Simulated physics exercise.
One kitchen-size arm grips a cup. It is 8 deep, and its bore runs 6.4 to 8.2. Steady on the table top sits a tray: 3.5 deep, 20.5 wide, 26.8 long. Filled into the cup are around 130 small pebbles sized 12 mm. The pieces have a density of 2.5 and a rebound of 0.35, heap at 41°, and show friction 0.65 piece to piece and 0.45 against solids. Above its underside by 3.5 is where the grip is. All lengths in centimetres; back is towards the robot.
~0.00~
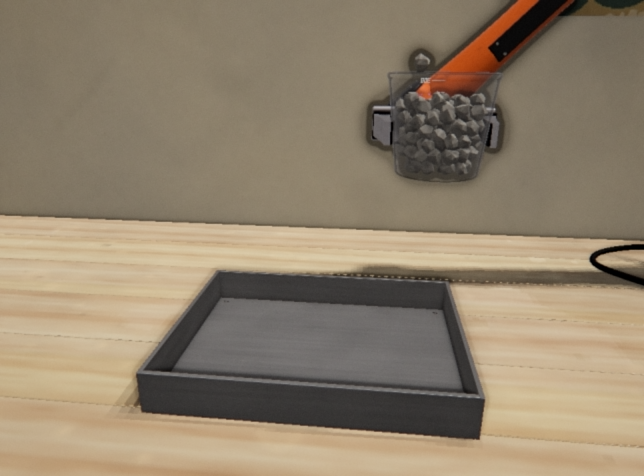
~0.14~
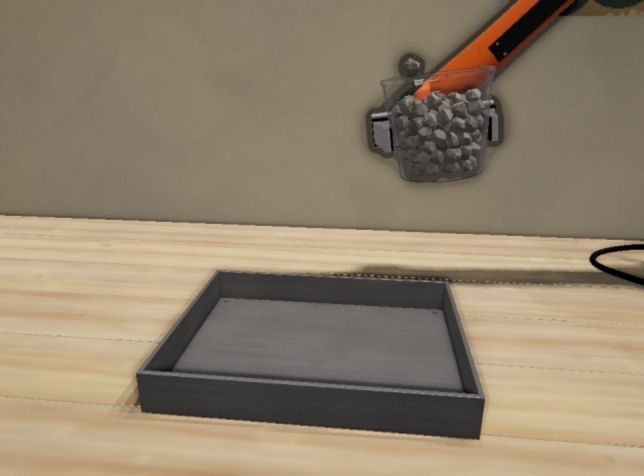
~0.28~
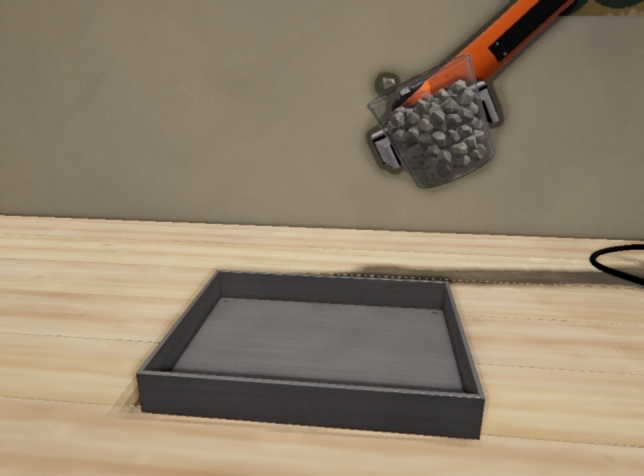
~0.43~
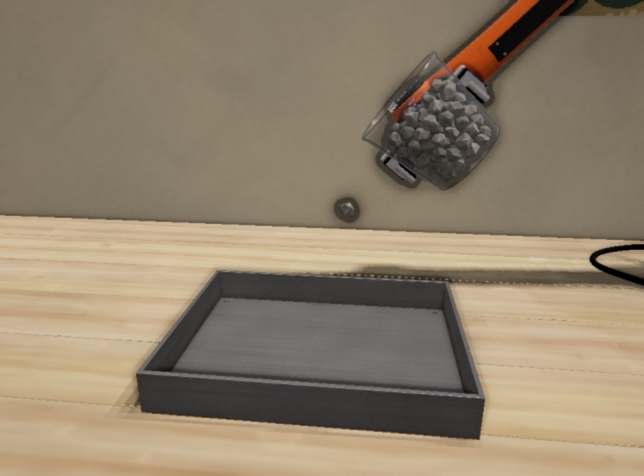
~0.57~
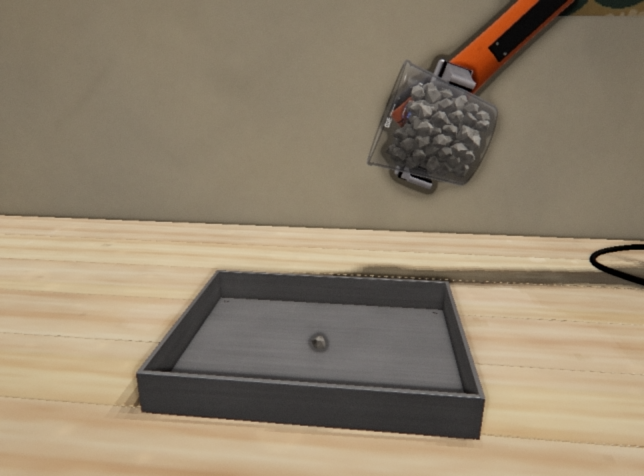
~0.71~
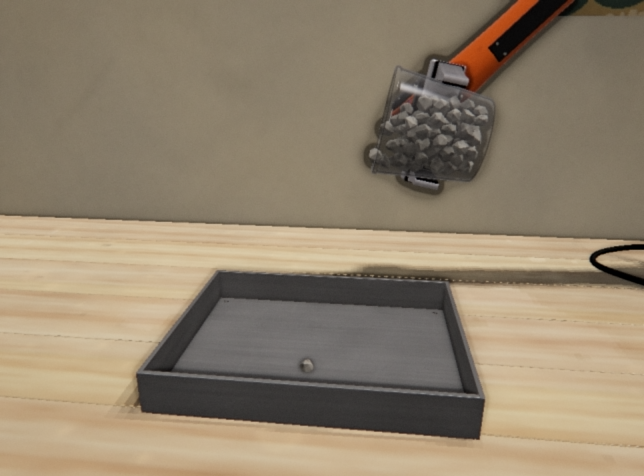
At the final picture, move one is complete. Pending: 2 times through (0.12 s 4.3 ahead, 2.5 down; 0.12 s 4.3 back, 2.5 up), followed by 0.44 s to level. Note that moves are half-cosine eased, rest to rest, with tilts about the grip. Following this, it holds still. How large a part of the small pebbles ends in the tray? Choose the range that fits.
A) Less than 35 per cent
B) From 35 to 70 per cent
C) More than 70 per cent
(B) From 35 to 70 per cent.
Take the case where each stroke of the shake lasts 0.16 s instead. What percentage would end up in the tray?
I'd expect close to 30 in a hundred.
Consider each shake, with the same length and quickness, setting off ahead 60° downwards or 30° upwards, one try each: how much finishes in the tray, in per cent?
20 and 100 %.
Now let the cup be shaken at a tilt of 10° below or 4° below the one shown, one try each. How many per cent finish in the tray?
Roughly 30 and 35 percent.
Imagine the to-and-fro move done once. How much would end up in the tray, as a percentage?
Near 35 per cent.
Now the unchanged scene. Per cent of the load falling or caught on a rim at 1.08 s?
About 3 per cent.
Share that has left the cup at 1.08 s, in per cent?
Near 30 per cent so far.
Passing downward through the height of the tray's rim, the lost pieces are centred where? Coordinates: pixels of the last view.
Close to pixel (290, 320).
After 1.08 s, tilted 79° forward, highest piece 21 above the table; 95 in the cup, 33 in the tray, 4 in flight or on a rim.
After 1.45 s, tilted 29° forward, highest piece 25 above the table; 67 in the cup, 65 in the tray.
After 1.83 s, level, highest piece 25 above the table; 67 in the cup, 65 in the tray.
After 2.88 s, level, highest piece 25 above the table; 67 in the cup, 65 in the tray.
At rest, 67 in the cup, 65 in the tray. That is 49 % in the tray.
